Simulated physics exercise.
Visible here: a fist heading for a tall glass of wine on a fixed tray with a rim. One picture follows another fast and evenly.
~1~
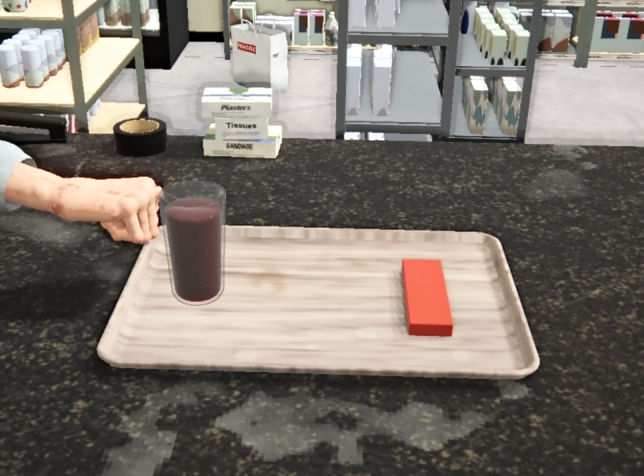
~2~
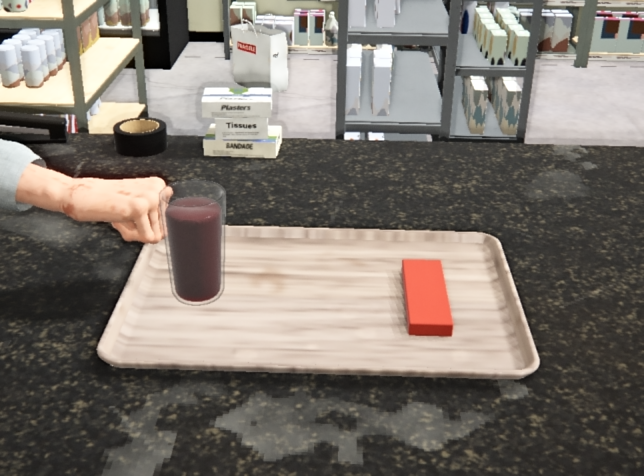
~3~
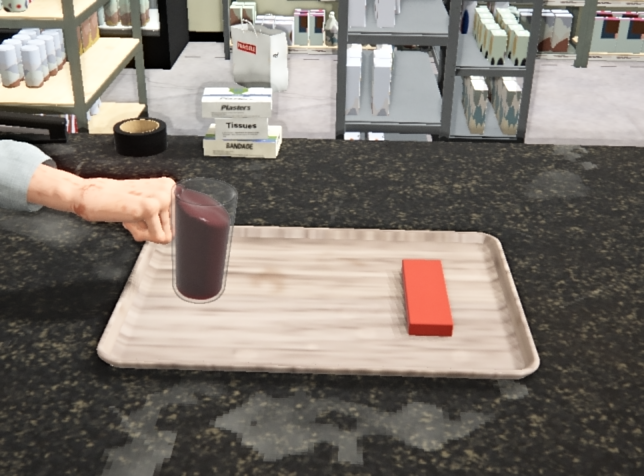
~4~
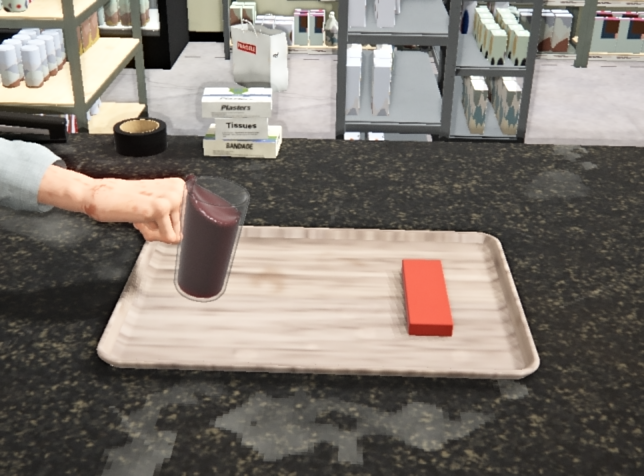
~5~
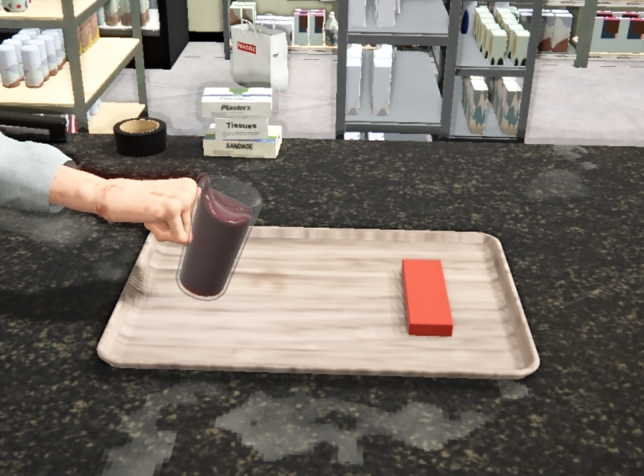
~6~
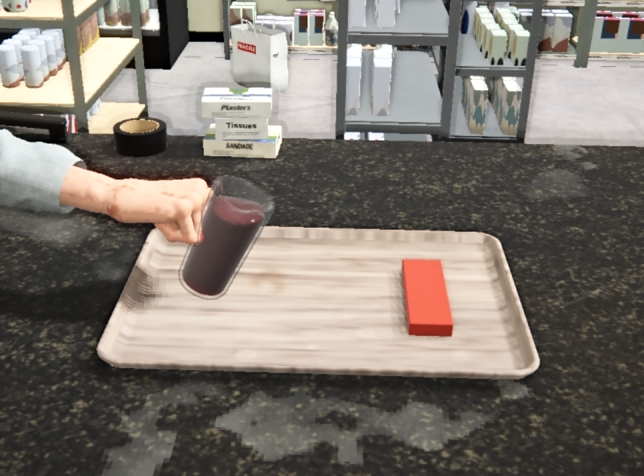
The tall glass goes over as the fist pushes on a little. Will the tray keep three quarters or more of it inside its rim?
Yes, less than a quarter gets past the rim.
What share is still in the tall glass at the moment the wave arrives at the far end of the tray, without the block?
Tall glass content at that instant: ~ 50 per cent.
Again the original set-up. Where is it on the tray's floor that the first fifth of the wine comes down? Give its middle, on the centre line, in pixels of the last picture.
It lands around (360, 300).
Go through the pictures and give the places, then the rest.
In the first picture, it leans 0°; its right rim is at (223, 196); the wine meets the walls at (166, 205) and (222, 207); the tray's far rim is at (515, 295); a block is fixed to the tray further along.
In the second picture, it leans 0°; its right rim is at (223, 196); the wine meets the walls at (166, 205) and (222, 207).
In the third picture, it leans 6°; its right rim is at (235, 197); the wine meets the walls at (176, 187) and (226, 211).
In the fourth picture, it leans 12°; its right rim is at (247, 199); the wine meets the walls at (188, 190) and (242, 214); 1 per cent is over the edge.
In the fifth picture, it leans 18°; its right rim is at (260, 203); the wine meets the walls at (196, 206) and (254, 212); 1 per cent is over the edge.
In the sixth picture, it leans 25°; its right rim is at (272, 208); the wine meets the walls at (202, 220) and (261, 207).
A moment on, the tall glass is falling and 96 per cent is in the glass, 0 on the tray and 4 above or beyond its rim.
Next, the tall glass lies on its side and 67 per cent is in the glass, 18 on the tray and 16 above or beyond its rim.
Then the tall glass lies on its side and 38 per cent is in the glass, 36 on the tray and 27 above or beyond its rim.
Later the tall glass lies on its side and 21 per cent is in the glass, 62 on the tray and 17 above or beyond its rim.
At rest 85 per cent is held by tray and glass, 15 is off the tray.
